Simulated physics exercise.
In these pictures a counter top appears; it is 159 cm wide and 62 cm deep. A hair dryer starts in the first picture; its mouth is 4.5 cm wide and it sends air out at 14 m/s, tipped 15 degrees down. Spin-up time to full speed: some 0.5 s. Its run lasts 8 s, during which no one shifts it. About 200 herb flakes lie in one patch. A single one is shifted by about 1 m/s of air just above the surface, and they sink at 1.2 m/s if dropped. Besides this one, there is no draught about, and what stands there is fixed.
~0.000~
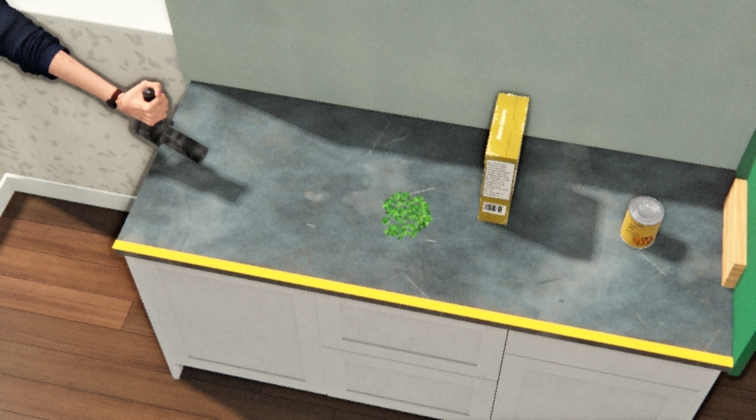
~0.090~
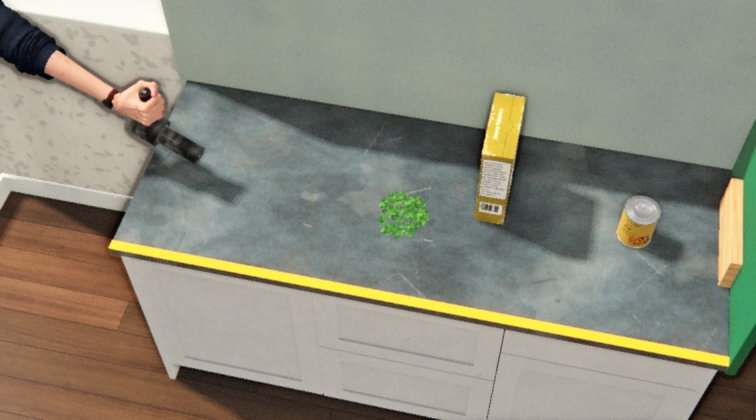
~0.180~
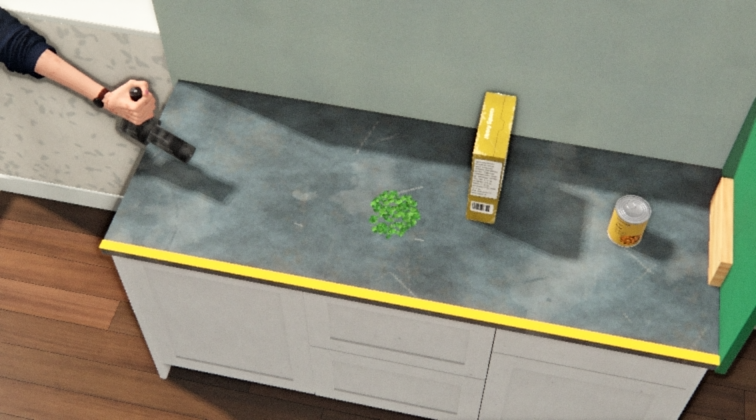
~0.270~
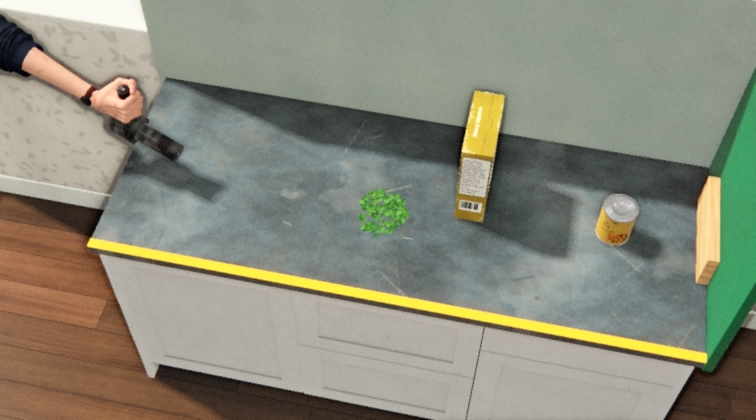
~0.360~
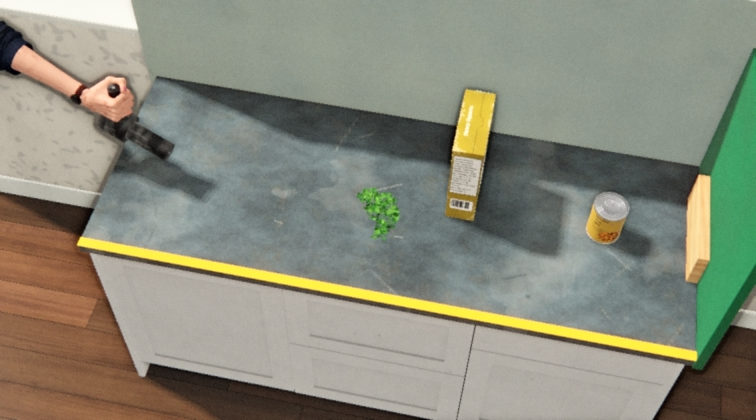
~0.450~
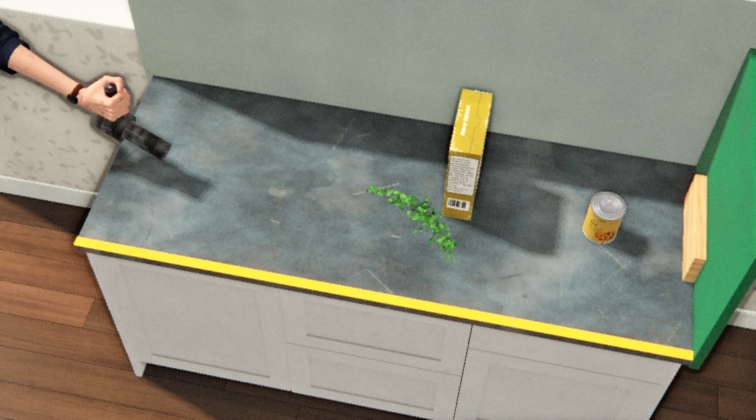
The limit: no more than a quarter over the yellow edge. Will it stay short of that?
Yes, it stays short.
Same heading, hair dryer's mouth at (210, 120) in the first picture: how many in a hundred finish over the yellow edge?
The share would be near 50 %.
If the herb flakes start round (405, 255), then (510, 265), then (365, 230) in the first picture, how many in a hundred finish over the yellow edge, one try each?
About 70, 50 and 40 in a hundred, in that order.
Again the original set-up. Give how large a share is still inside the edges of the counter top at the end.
About 100 %.
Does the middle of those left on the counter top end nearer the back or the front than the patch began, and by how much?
Toward the rear, roughly 30 cm.
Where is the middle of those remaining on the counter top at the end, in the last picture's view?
The middle lands close to (623, 189) in pixels.
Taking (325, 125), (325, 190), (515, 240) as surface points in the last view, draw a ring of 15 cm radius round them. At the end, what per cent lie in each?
In order: About 0 %, then 0 %, then 1 %.
After 1.6 s, 0 % are over the yellow edge; the middle of those still in play is near (587, 197); 25 % have settled or left.
After 2.6 s, 0 % are over the yellow edge; the middle of those still in play is near (573, 152); 36 % have settled or left.
After 4.4 s, 0 % are over the yellow edge; the middle of those still in play is near (578, 158); 50 % have settled or left.
After 8.0 s, at the end, 1 % are over the yellow edge; the middle of those still in play is near (623, 189).
